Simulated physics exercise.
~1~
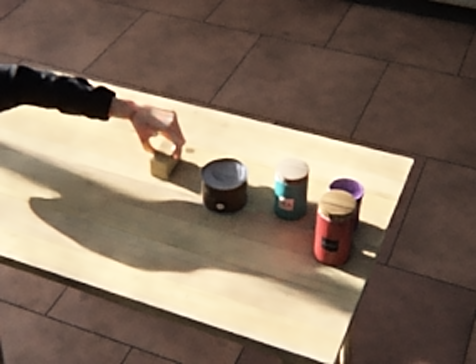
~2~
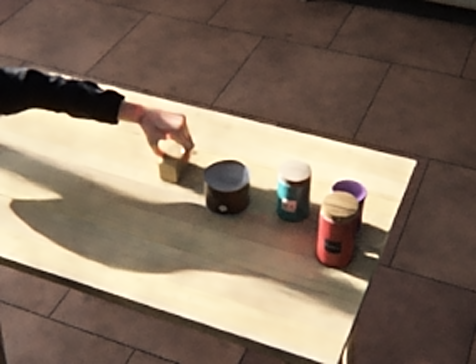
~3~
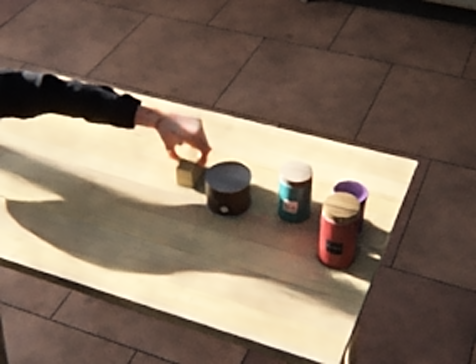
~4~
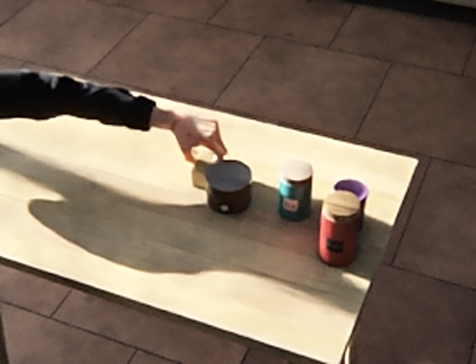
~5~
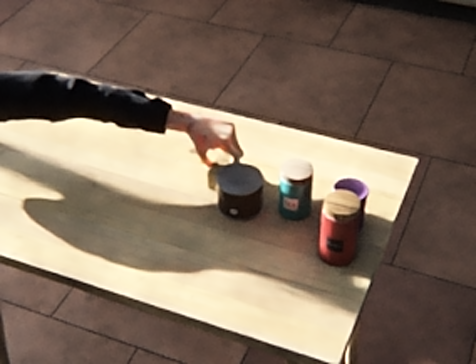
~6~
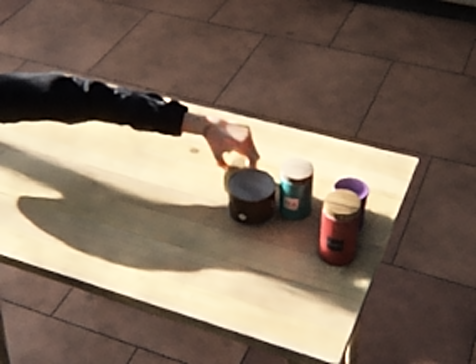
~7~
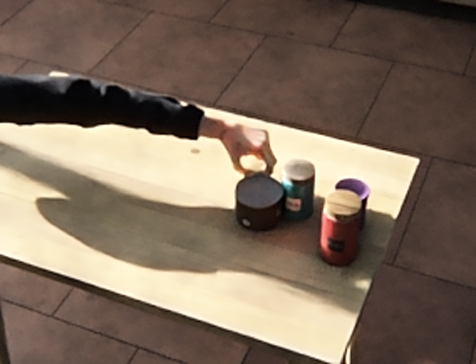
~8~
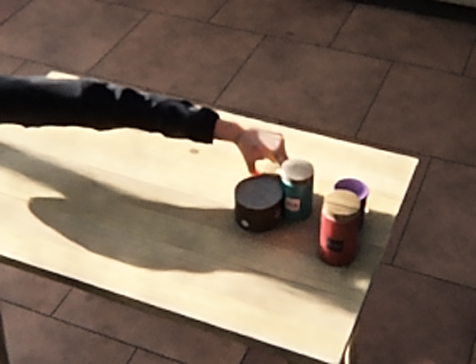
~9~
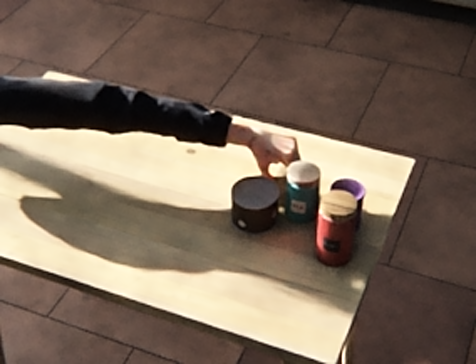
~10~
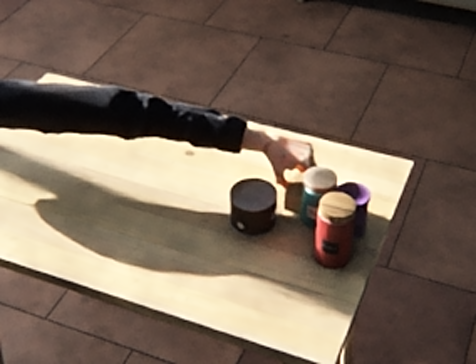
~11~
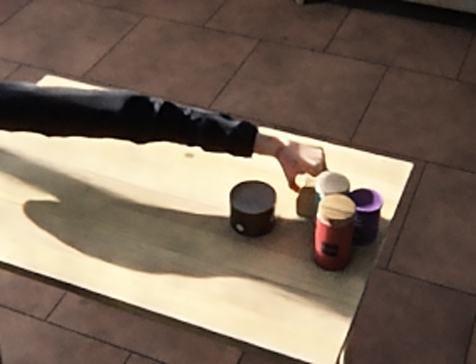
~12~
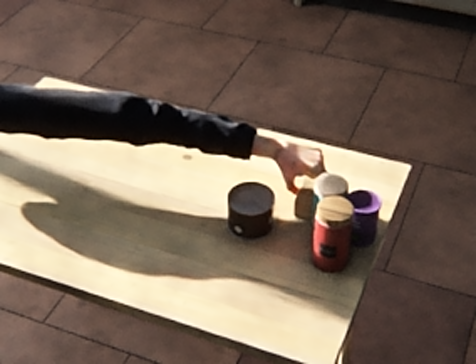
The clip opens on a pale table holding a dark brown tub, a turquoise jar, a red jar and a purple tin, while a hand at the left grips a small block. The hand slides the block right until it meets the tub, which shifts right and slightly toward the viewer. The block then slips past behind the tub, leaving it standing, and reaches the turquoise jar. The jar moves right, and the purple tin shifts a little right too. Finally the hand stops with the block beside the turquoise jar, everything upright and the red jar still in its place.
